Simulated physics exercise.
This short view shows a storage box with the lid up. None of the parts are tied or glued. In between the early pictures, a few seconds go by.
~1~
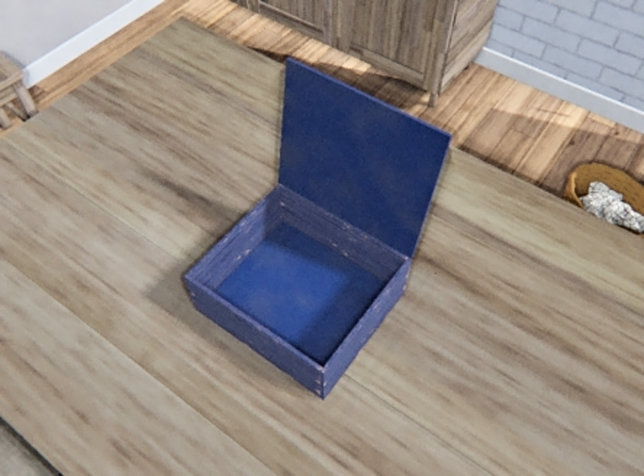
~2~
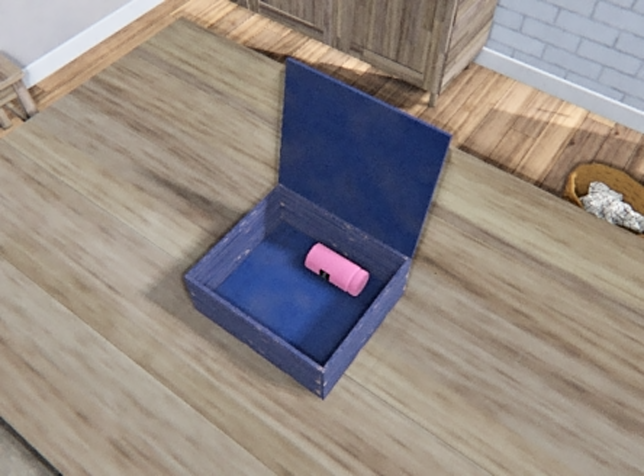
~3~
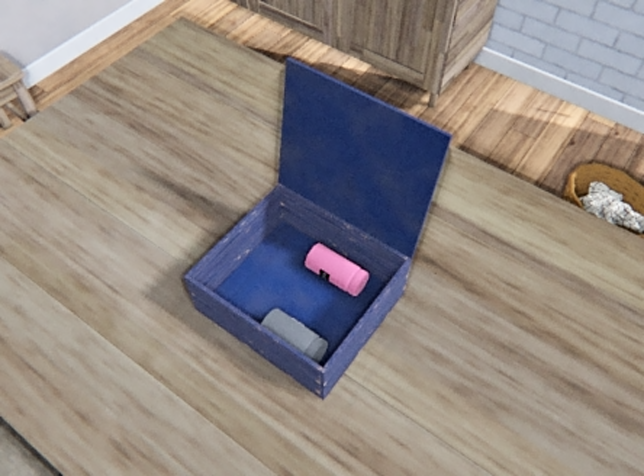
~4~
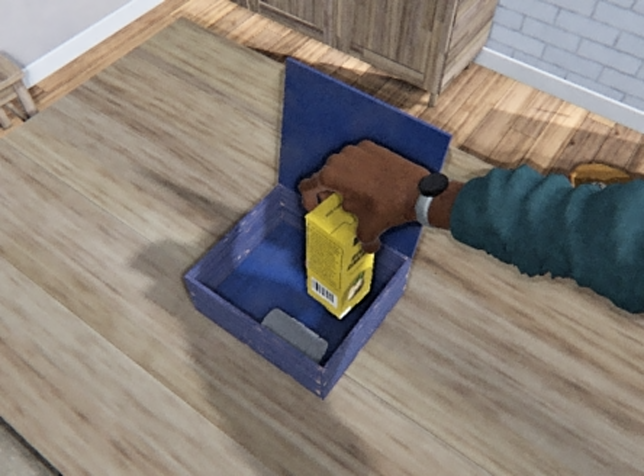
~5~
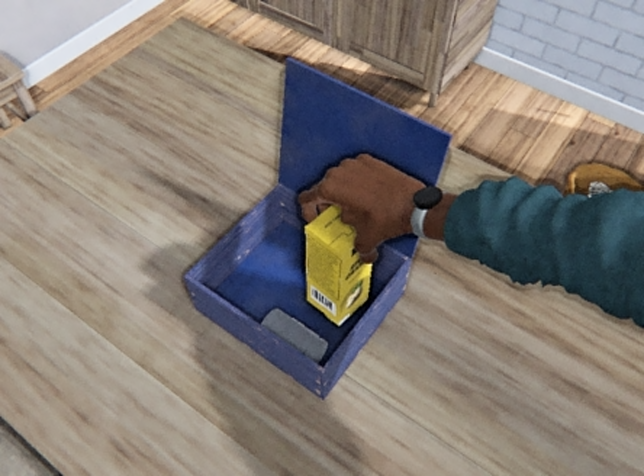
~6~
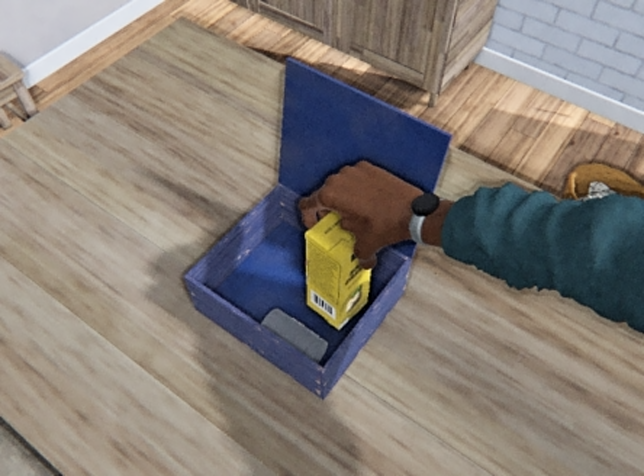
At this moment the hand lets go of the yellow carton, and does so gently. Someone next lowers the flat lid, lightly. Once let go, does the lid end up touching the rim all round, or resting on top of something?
The lid leaves a gap.
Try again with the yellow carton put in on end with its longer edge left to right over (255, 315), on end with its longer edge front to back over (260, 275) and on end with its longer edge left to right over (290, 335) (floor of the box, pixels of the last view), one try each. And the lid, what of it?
On the first attempt the lid can't come down, on the second it can't come down, and on the third it can't come down.
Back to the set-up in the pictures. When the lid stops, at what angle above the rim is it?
Measured angle - around 50°.
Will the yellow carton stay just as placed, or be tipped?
It stays as it was set.
Then, 0.70 s after the last picture, yellow carton slid about its own width near (338, 289).
Then, 1.40 s after the last picture, lid 72° above the rim; yellow carton slid about its own width near (338, 289).
Then, 1.70 s after the last picture, lid 53° above the rim; yellow carton slid about its own width near (338, 288).
Then, 4.20 s after the last picture, lid 52° above the rim; yellow carton slid about its own width near (337, 288).
At rest, lid 52° above the rim; moved from the start, yellow carton; the other 2 in place. Seen from the same camera at the end, yellow carton near (337, 288).
